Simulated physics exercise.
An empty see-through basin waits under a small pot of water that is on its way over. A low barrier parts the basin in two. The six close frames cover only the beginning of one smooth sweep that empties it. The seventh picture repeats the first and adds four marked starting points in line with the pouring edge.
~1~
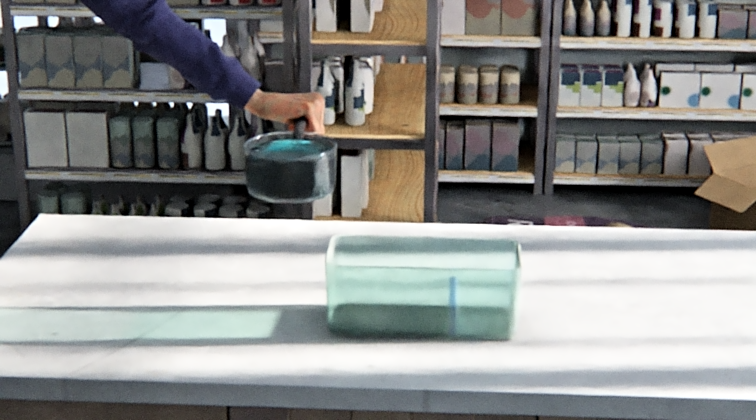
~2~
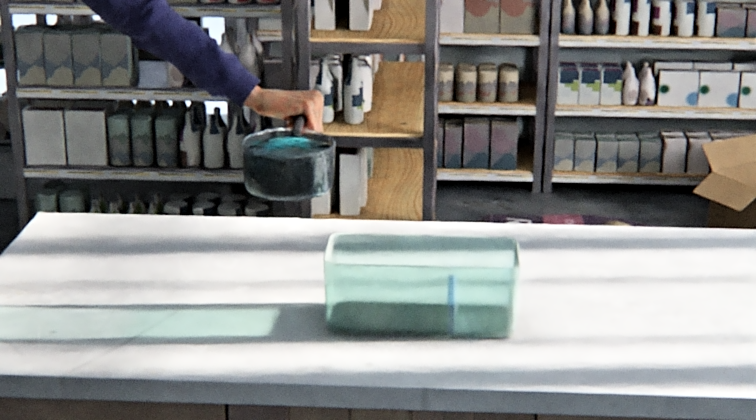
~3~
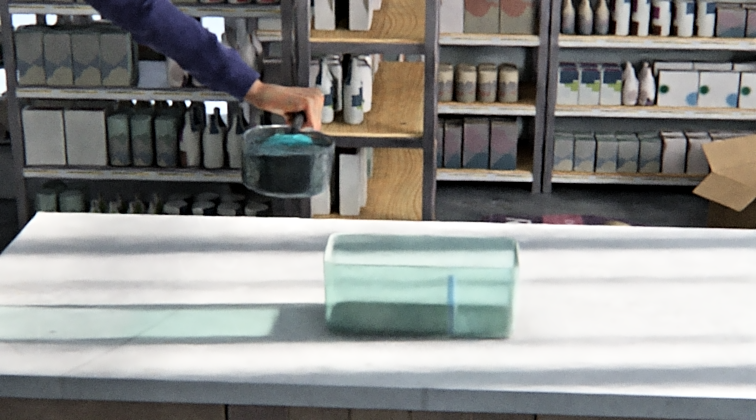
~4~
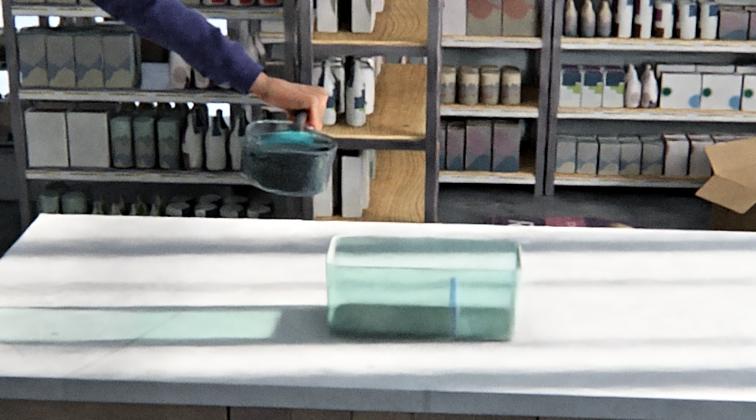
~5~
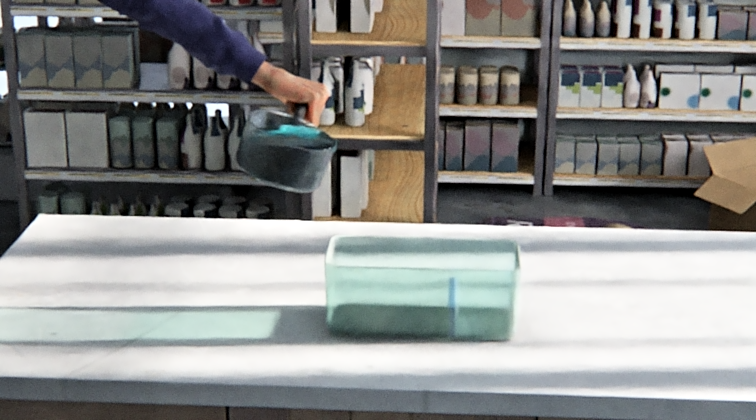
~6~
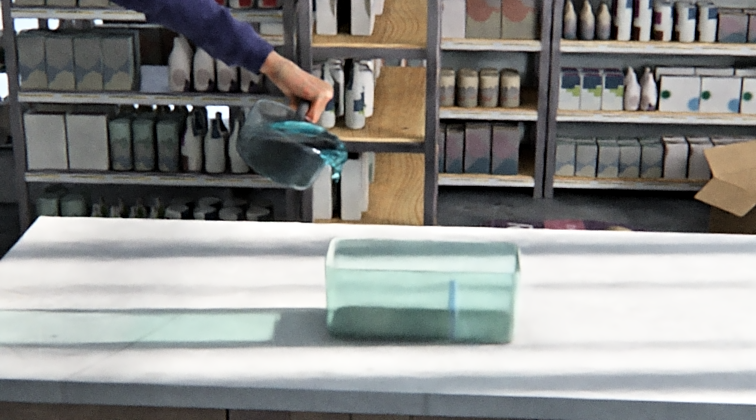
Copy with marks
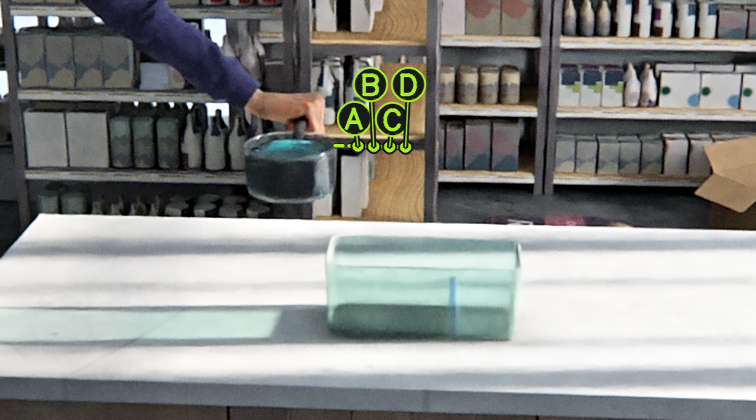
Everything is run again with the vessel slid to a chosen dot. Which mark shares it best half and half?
I would pick place B.
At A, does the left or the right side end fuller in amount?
More ends on the left.
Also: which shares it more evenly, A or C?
Place C.
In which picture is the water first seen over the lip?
In picture 5.
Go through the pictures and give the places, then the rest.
Upright, lip at (334, 145); basin from (328, 332) to (517, 337); top of the wall at (453, 290); nothing has left yet, in the first picture.
Upright, lip at (333, 143); nothing has left yet, in the second picture.
Tipped about 5°, lip at (333, 143); nothing has left yet, in the third picture.
Tipped about 12°, lip at (335, 146); nothing has left yet, in the fourth picture.
Tipped about 20°, lip at (334, 146); water is over the lip, down to (334, 146), in the fifth picture.
Tipped about 30°, lip at (334, 148); water is over the lip, down to (337, 177), in the sixth picture.
In lime, A at (357, 146); B at (373, 146); C at (389, 146); D at (405, 147).
With A, about 81 % ends left of the wall and 17 % right of it.
With B, about 54 % ends left of the wall and 45 % right of it.
With C, about 28 % ends left of the wall and 70 % right of it.
With D, about 29 % ends left of the wall and 70 % right of it.
